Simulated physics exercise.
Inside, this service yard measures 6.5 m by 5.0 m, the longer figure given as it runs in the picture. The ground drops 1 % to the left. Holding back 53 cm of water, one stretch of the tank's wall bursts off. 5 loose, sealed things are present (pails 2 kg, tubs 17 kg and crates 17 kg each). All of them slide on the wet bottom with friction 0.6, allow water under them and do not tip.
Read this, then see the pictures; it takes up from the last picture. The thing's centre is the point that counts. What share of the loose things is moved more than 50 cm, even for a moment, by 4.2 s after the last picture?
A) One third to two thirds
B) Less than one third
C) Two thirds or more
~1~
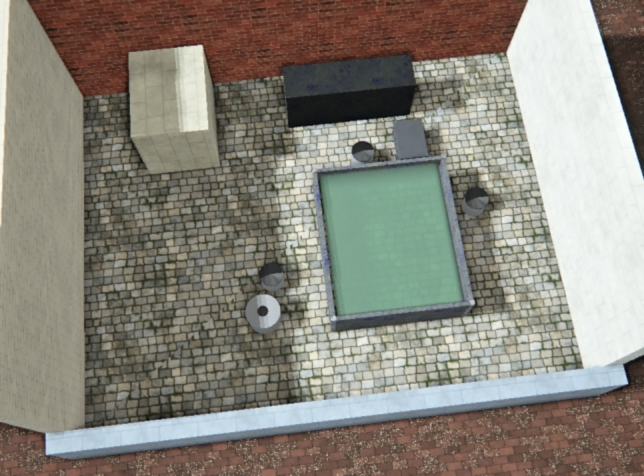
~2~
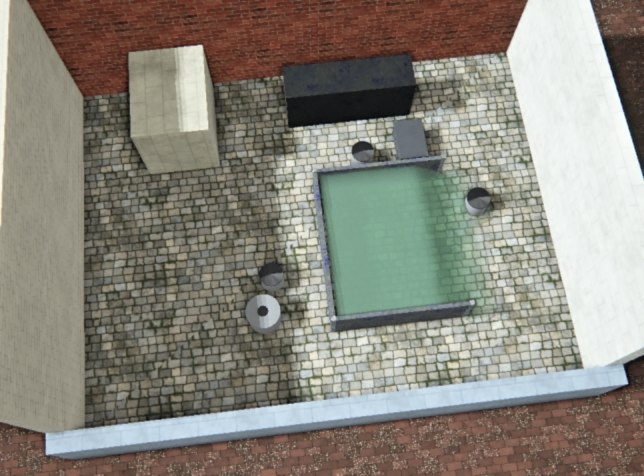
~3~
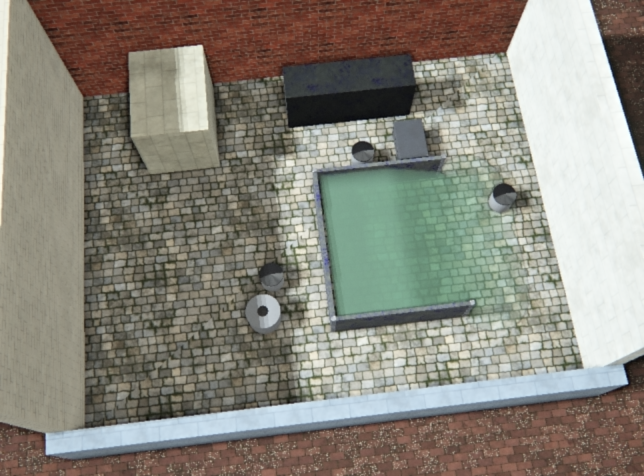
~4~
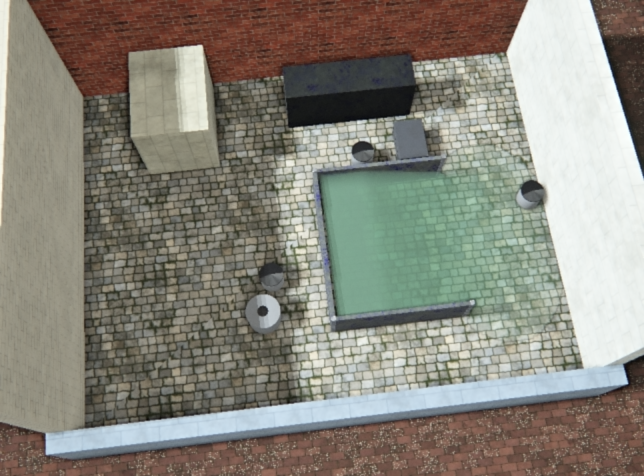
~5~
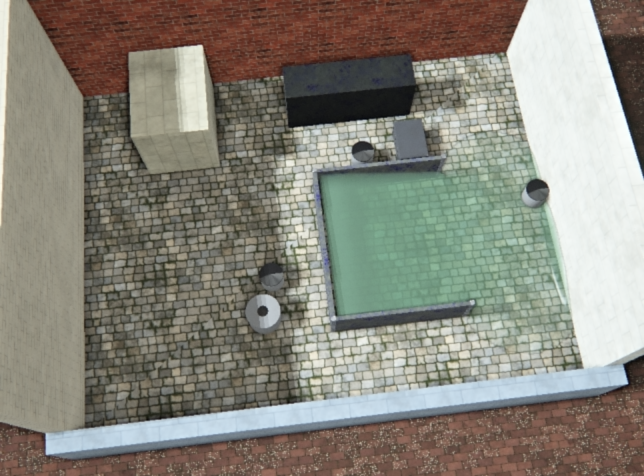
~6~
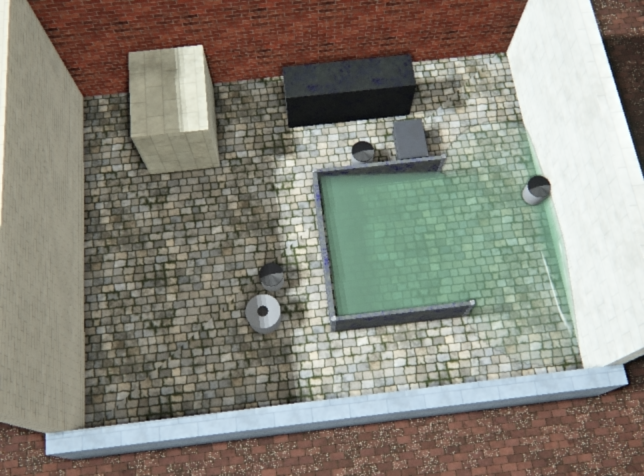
Less than one third (B).
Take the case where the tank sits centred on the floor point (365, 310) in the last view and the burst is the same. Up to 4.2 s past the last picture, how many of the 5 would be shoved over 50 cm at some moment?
That would give 3.
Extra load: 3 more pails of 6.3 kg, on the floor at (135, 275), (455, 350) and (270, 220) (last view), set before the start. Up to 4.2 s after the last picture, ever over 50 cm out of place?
Reading them off in order: Not beyond, clears the mark, not beyond.
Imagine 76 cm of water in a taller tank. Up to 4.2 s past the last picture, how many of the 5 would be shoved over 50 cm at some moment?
The answer would then be 3.
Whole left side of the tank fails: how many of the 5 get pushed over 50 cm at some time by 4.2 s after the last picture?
Then 2.
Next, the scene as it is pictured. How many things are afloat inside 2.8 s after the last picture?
That would be 1 of them.
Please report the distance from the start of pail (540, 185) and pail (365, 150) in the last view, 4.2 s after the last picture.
The first is off by 350 cm, the second by 0 cm.
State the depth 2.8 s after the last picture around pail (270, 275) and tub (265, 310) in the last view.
Some 0 cm at the first, some 2 cm at the second.
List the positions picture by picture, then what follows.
A pail at (477, 198) rests on the ground; a pail at (363, 151), on the bottom; water covers 3.4 m2; 0 of 5 have shifted, in the first picture.
A pail at (479, 198) rests on the ground; a pail at (363, 151), on the bottom; water covers 4.4 m2; 0 of 5 have shifted, in the second picture.
A pail at (505, 194) rests on the ground, 38 cm from its start; a pail at (363, 151) rests on the ground; water covers 5.5 m2; 1 of 5 have shifted, in the third picture.
A pail at (533, 191) rests on the ground, 77 cm from its start; a pail at (363, 151) rests on the ground; 6.8 m2 under water; 1 of 5 have shifted, in the fourth picture.
A pail at (538, 189), afloat, 84 cm from its start; a pail at (363, 151), on the bottom; water covers 7.6 m2; 1 of 5 have shifted, in the fifth picture.
A pail at (540, 186) floats, 84 cm from its start; a pail at (363, 151), on the bottom; water covers 8.0 m2; 1 of 5 have shifted, in the sixth picture.
Then, 0.4 s after the last picture 1 of 5 are over 50 cm from their spots; 1 afloat.
Then, 1.5 s after the last picture 1 of 5 are over 50 cm from their spots; 1 afloat.
Then, 2.8 s after the last picture 1 of 5 are over 50 cm from their spots; 1 afloat.
Then, 4.2 s after the last picture 1 of 5 are over 50 cm from their spots, and 1 have been at some point; 1 afloat.
